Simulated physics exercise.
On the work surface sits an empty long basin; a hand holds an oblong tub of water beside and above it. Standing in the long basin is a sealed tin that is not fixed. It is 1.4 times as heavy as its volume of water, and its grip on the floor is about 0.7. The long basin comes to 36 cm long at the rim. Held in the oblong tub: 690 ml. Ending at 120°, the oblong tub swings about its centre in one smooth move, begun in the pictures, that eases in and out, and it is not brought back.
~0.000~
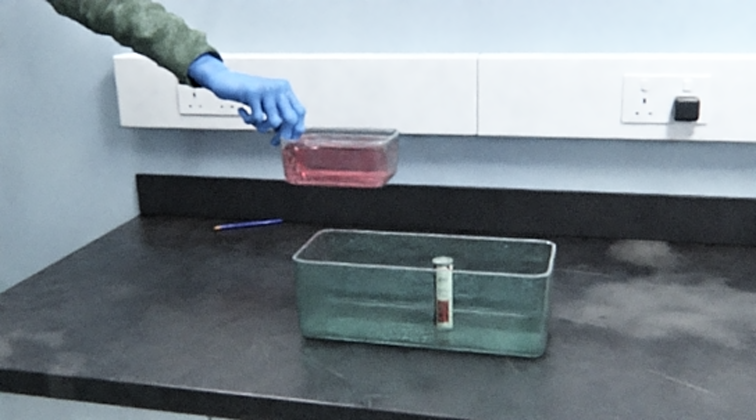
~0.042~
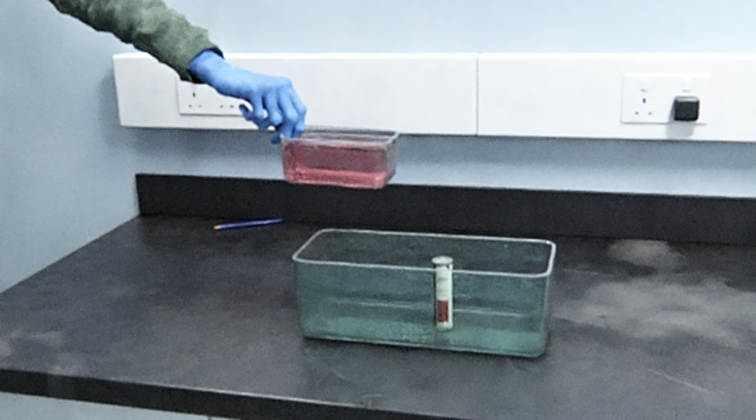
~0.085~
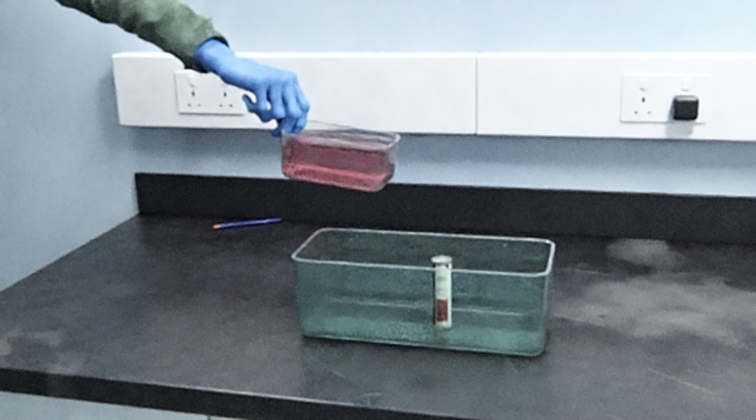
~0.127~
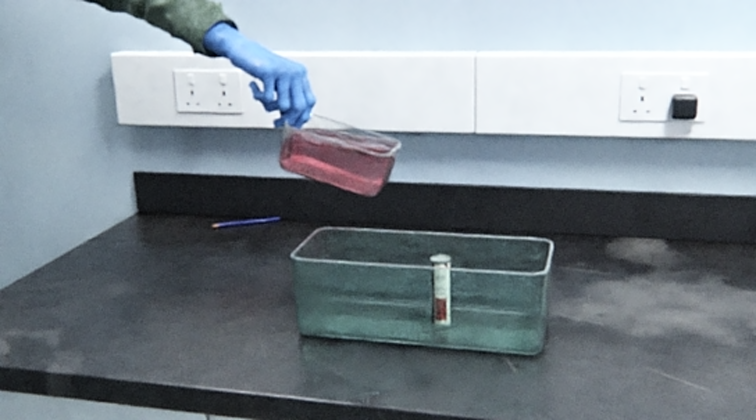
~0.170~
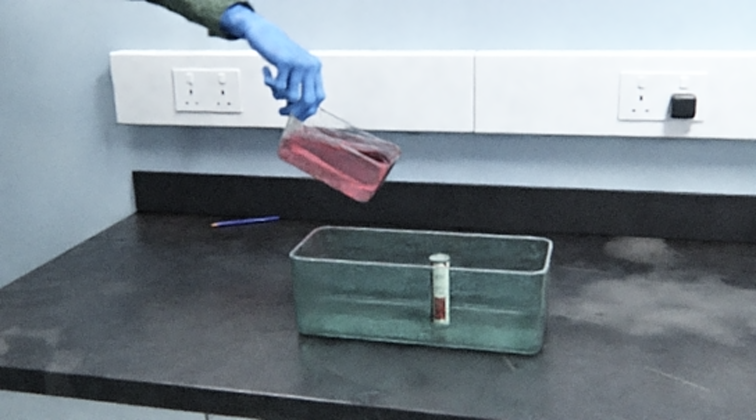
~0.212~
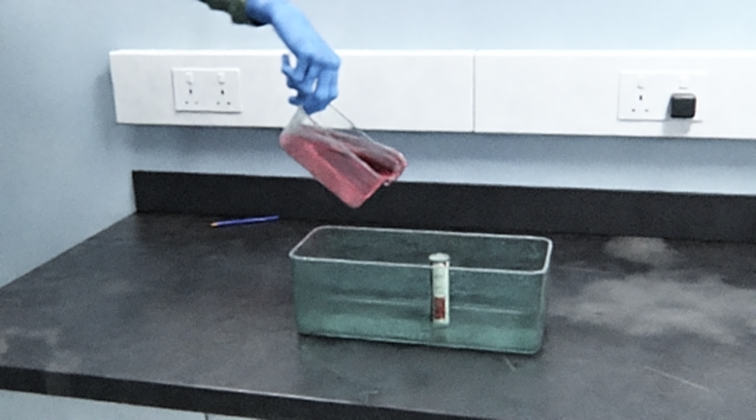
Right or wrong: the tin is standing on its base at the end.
Wrong, it is lying on its side.
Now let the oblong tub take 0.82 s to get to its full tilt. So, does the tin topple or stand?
It stays steady, then.
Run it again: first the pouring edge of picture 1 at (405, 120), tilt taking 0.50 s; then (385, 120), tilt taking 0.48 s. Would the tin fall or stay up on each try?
Try 1: Tipped over; try 2: Tipped over.
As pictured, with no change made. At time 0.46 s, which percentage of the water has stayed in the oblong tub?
Fraction remaining: Approx. 7 per cent.
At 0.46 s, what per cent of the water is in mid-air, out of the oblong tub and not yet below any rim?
About 22 per cent.
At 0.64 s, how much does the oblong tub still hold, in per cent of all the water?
Close to 0 in a hundred.
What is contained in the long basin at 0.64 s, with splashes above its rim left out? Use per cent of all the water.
It works out near 94 per cent.
After 0.46 s the tilt is 114° and 7 per cent is still to pour; the tin stands where it began.
After 0.64 s the tilt is 120° and 0 per cent is still to pour; the tin leans 17°.
After 0.83 s the tilt is 120° and 0 per cent is still to pour; the tin lies on its side.
After 1.04 s the tilt is 120° and 0 per cent is still to pour; the tin lies on its side.
In the end the tin lies on its side.
